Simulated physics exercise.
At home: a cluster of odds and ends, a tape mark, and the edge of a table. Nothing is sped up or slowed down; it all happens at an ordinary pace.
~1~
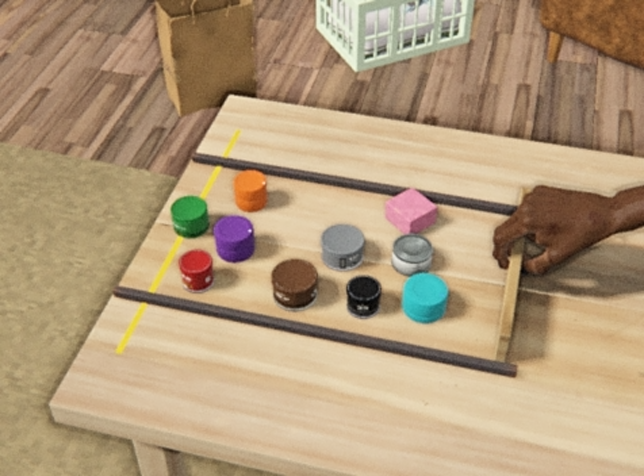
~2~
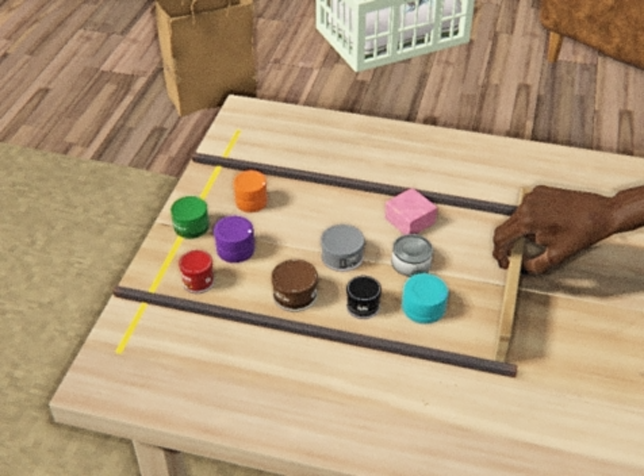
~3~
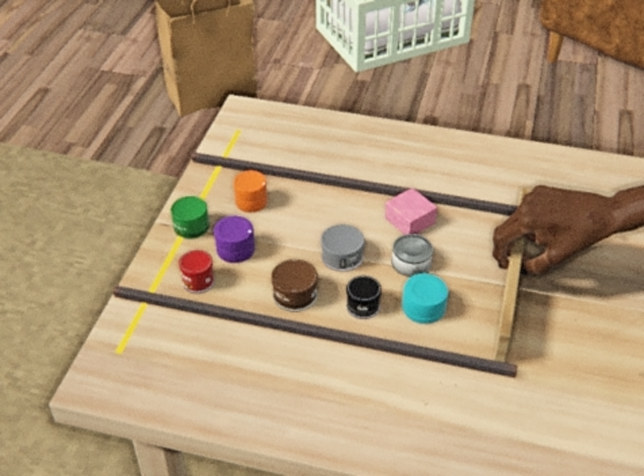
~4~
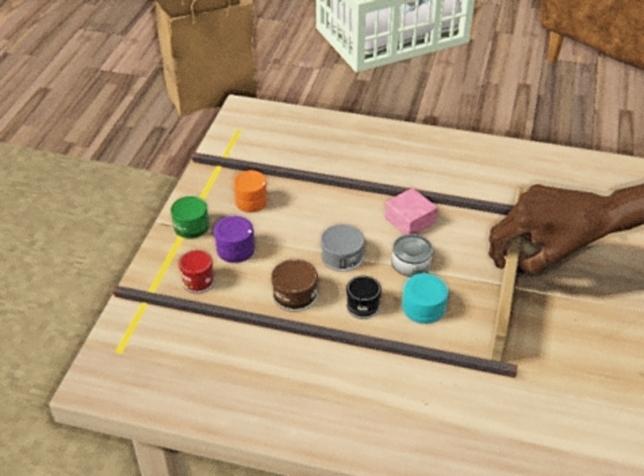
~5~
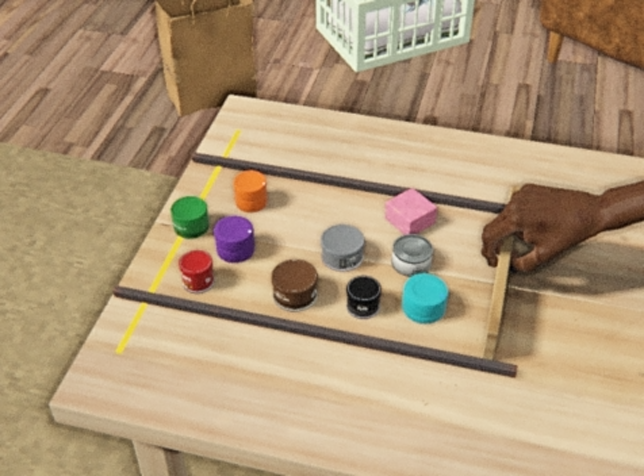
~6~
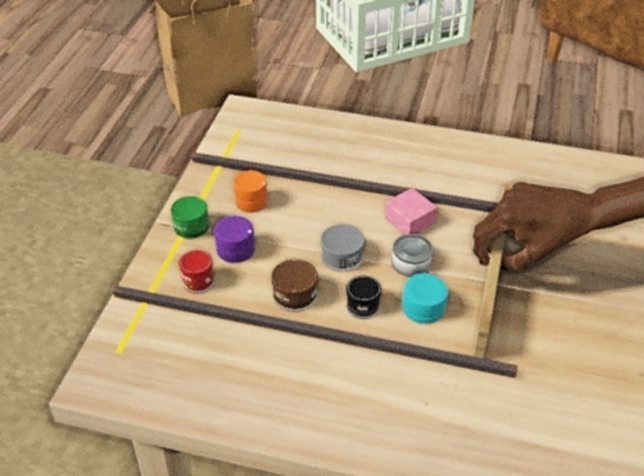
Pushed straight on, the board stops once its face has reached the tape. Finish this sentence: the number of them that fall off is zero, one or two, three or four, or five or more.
The number of them that fall off is five or more.
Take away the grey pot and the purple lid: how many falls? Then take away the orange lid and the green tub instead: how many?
That gives 4 for the first pair taken away and 4 for the second.
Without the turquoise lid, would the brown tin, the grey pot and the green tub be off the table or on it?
Brown tin - gone, grey pot - safe, green tub - gone.
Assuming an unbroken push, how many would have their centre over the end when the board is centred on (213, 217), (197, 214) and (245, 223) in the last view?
Respectively, 3, 6 and 0.
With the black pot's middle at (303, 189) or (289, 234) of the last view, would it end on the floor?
Place by place, it holds on; falls.
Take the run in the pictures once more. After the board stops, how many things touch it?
At rest, 4 are in contact.
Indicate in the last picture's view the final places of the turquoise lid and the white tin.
In the last picture, roughly (151, 243) and (173, 209).
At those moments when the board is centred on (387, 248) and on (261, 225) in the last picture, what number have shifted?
So 6, and at the other place 10.
Soon after, none off yet; green tub at rest near (190, 218); red tin at rest near (197, 272); orange lid at rest near (251, 192).
In the end, the number that fall off is five or more; gone, grey pot, brown tin, purple lid, orange lid, red tin and green tub.
